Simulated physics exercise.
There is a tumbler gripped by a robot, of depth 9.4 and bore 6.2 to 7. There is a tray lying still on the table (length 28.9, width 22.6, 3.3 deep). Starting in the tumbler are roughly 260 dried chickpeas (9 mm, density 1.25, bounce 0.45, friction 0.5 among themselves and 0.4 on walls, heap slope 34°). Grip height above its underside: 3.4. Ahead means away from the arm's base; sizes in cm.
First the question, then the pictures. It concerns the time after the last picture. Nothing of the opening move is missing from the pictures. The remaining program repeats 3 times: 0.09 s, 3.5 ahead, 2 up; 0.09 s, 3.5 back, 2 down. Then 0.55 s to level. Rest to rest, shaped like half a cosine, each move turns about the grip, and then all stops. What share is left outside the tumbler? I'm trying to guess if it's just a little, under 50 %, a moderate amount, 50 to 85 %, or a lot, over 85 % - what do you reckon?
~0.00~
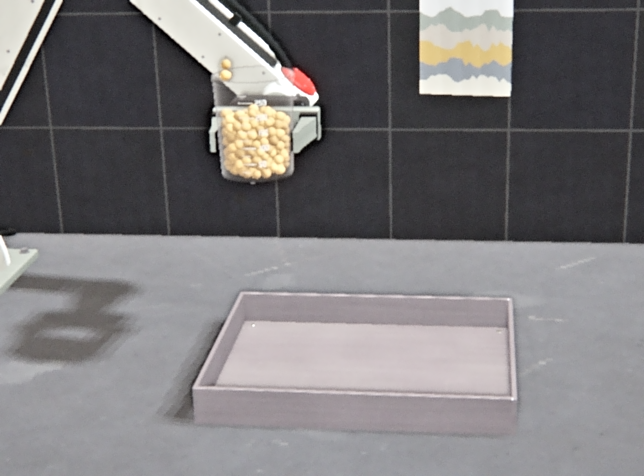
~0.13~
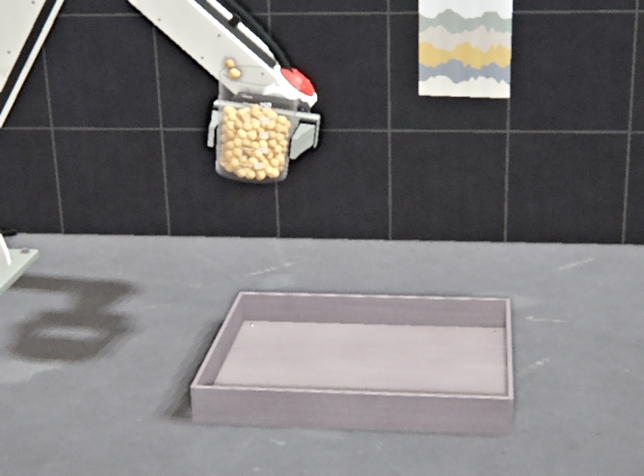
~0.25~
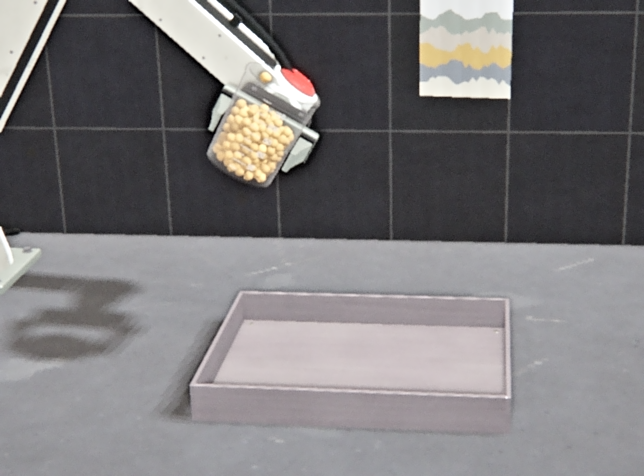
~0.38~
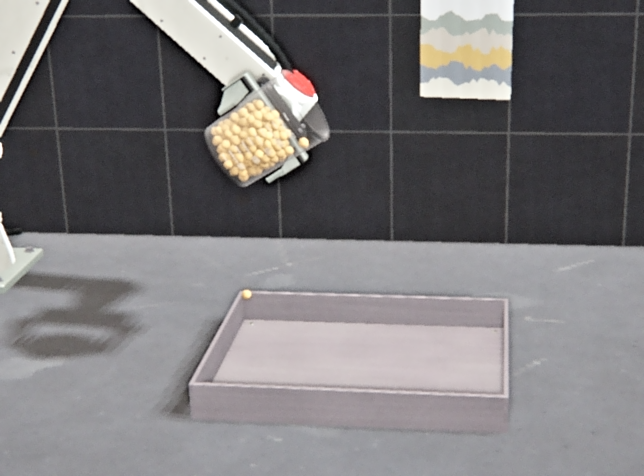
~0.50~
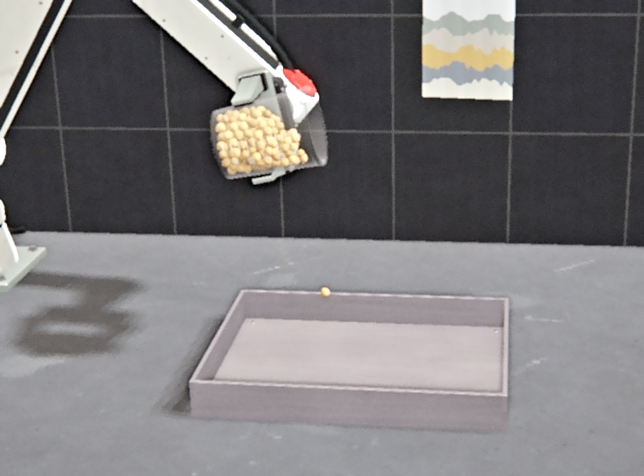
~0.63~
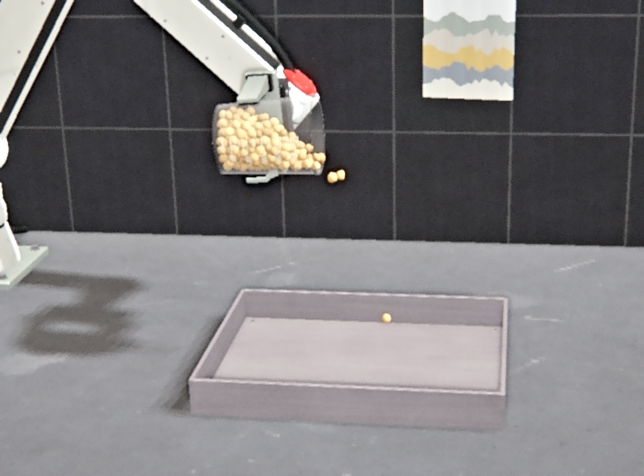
I reckon a lot.
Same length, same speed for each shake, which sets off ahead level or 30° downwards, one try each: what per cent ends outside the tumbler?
Near 90 and 60 percent respectively.
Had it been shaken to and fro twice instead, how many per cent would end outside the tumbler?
My guess is near 100 per cent.
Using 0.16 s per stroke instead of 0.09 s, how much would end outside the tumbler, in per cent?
Estimate: Near 75 per cent.
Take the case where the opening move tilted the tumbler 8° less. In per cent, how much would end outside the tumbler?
Then about 90 per cent.
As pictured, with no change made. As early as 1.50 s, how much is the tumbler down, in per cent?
Near 100 per cent.
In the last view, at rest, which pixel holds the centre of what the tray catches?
(464, 365).
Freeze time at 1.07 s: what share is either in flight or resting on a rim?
Estimated fraction: Near 10 %.
After 1.07 s, tilted 86° forward, highest piece 24 above the table; 223 in the tray, 4 in the tumbler, 3 on the table or floor, 26 in flight or on a rim.
After 1.50 s, tilted 29° forward, highest piece 22 above the table; 244 in the tray, 9 on the table or floor, 3 in the tumbler.
After 1.92 s, level, highest piece 22 above the table; 244 in the tray, 9 on the table or floor, 3 in the tumbler.
After 2.97 s, level, highest piece 22 above the table; 244 in the tray, 9 on the table or floor, 3 in the tumbler.
In the end, 244 in the tray, 9 on the table or floor, 3 in the tumbler. That is 99 % outside the tumbler.
